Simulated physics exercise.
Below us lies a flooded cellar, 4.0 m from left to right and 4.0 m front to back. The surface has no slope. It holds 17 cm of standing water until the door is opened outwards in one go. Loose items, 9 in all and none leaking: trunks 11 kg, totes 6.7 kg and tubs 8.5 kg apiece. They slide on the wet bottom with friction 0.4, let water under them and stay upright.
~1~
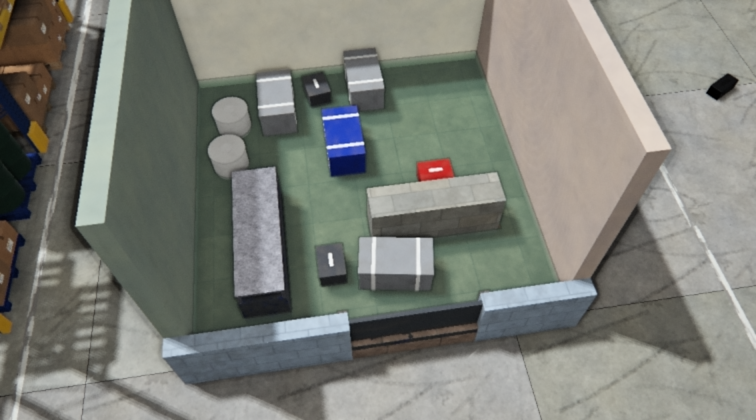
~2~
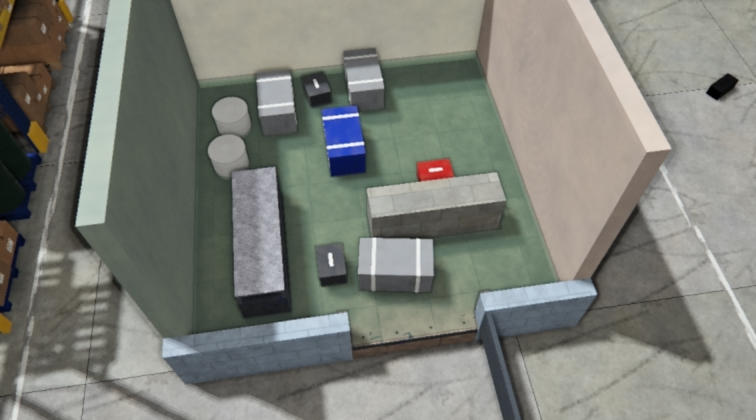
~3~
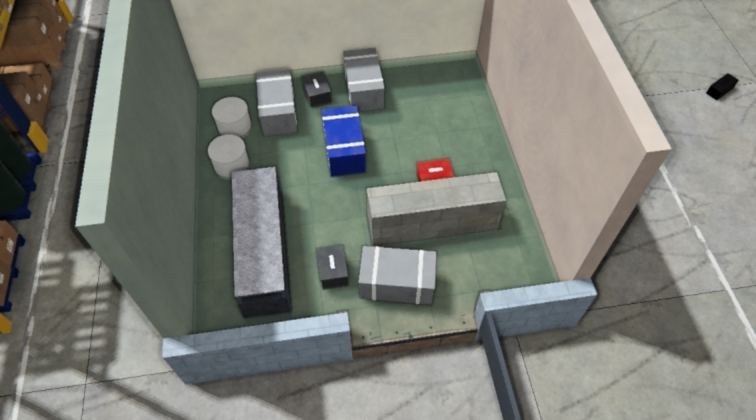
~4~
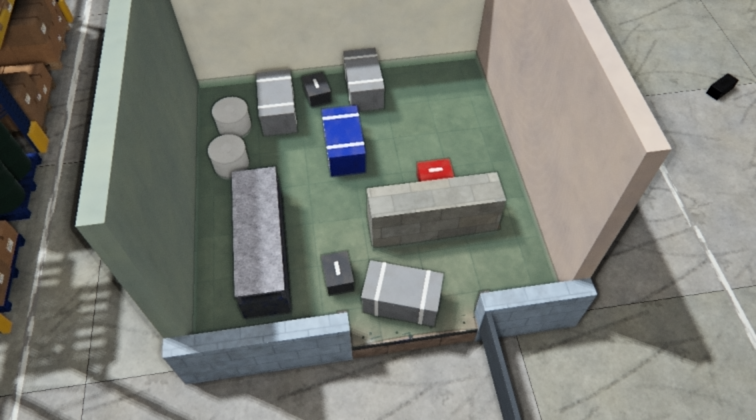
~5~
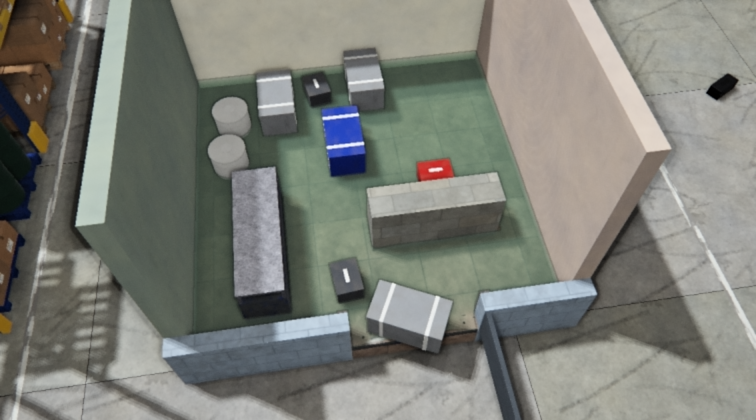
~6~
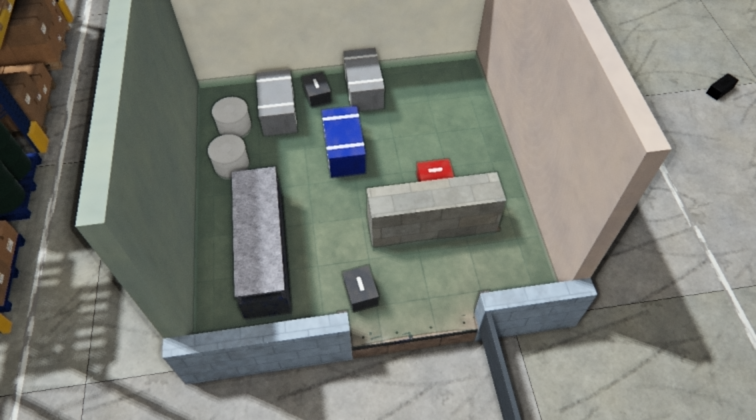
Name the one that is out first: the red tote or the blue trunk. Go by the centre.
First out is the blue one.
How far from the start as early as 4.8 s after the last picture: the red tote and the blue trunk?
About 30 and 120 cm.
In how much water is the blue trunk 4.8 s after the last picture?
Roughly 13 cm.
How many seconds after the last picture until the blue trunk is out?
At about 8.0 s.
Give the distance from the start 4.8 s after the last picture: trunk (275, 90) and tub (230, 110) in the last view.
In turn: 30 cm, 30 cm.
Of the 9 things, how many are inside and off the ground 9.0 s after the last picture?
I count 6.
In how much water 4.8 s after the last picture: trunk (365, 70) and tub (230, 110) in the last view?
About 13 and 13 cm.
Then, 1.0 s after the last picture the red tote is near (435, 174), 0.1 m from its start, afloat; the blue trunk is near (342, 139), 0.1 m from its start, afloat; 2 of 9 are out; 7 afloat.
Then, 4.8 s after the last picture the red tote is near (454, 187), 0.3 m from its start, afloat; the blue trunk is near (341, 216), 1.2 m from its start, afloat; 2 of 9 are out; 7 afloat.
Then, 9.0 s after the last picture the red tote is near (493, 184), 0.7 m from its start, afloat; the blue trunk has gone out (8.1 s after the last picture); 3 of 9 are out; 6 afloat.
Then, 13.0 s after the last picture the red tote is near (509, 270), 1.5 m from its start, afloat; the blue trunk has gone out (8.1 s after the last picture); 3 of 9 are out; 6 afloat.
